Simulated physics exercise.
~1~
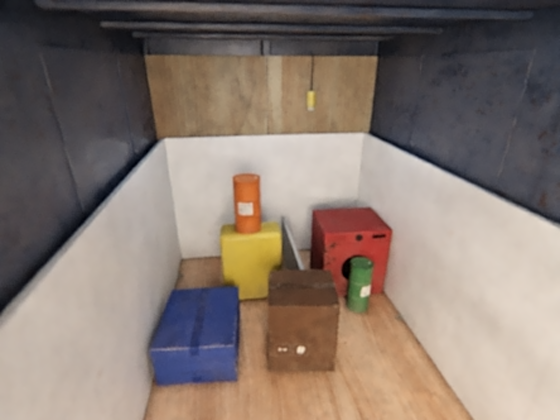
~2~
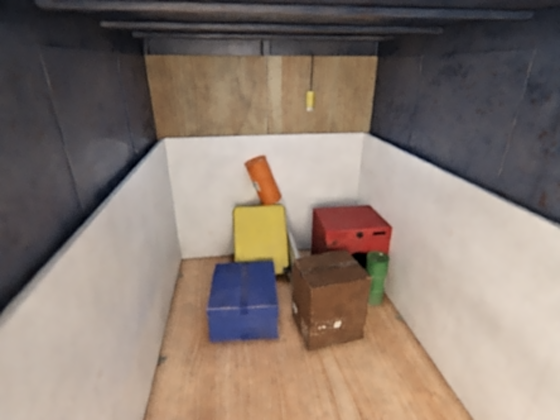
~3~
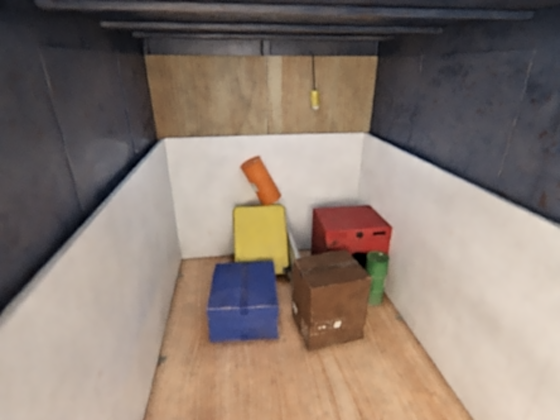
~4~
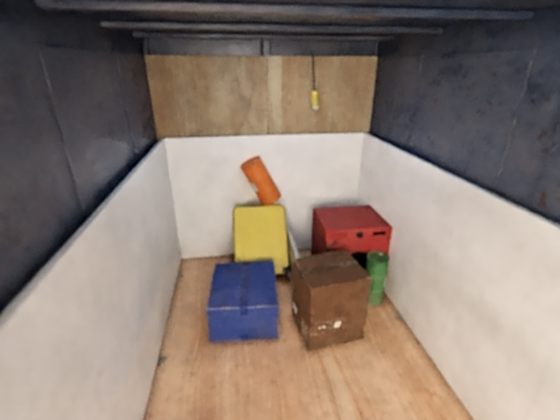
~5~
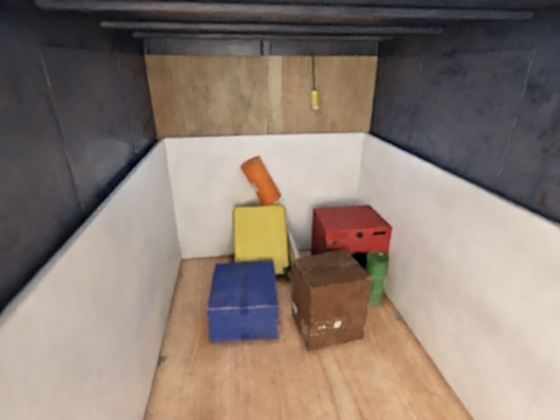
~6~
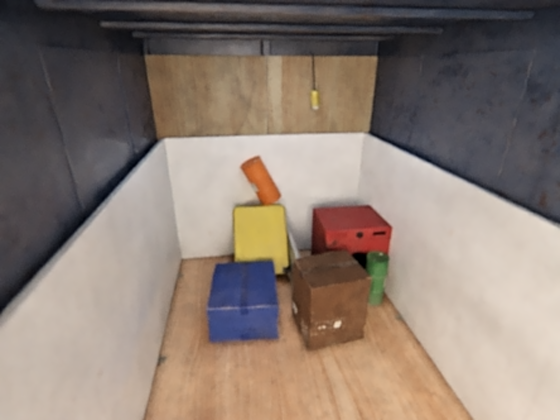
The clip opens on the load bay of a van, where an orange canister stands on a yellow case, with a blue box and a brown box in front and a green canister by a red appliance at the right. The blue box then shifts right and deeper into the bay, while the brown box moves the same way and turns slightly. The yellow case tips into a lean, the orange canister tilts to the left above it, and the green canister shifts right. The small yellow lamp sways slightly on its cord. Finally everything rests, the case and orange canister still leaning, the red appliance in its place.
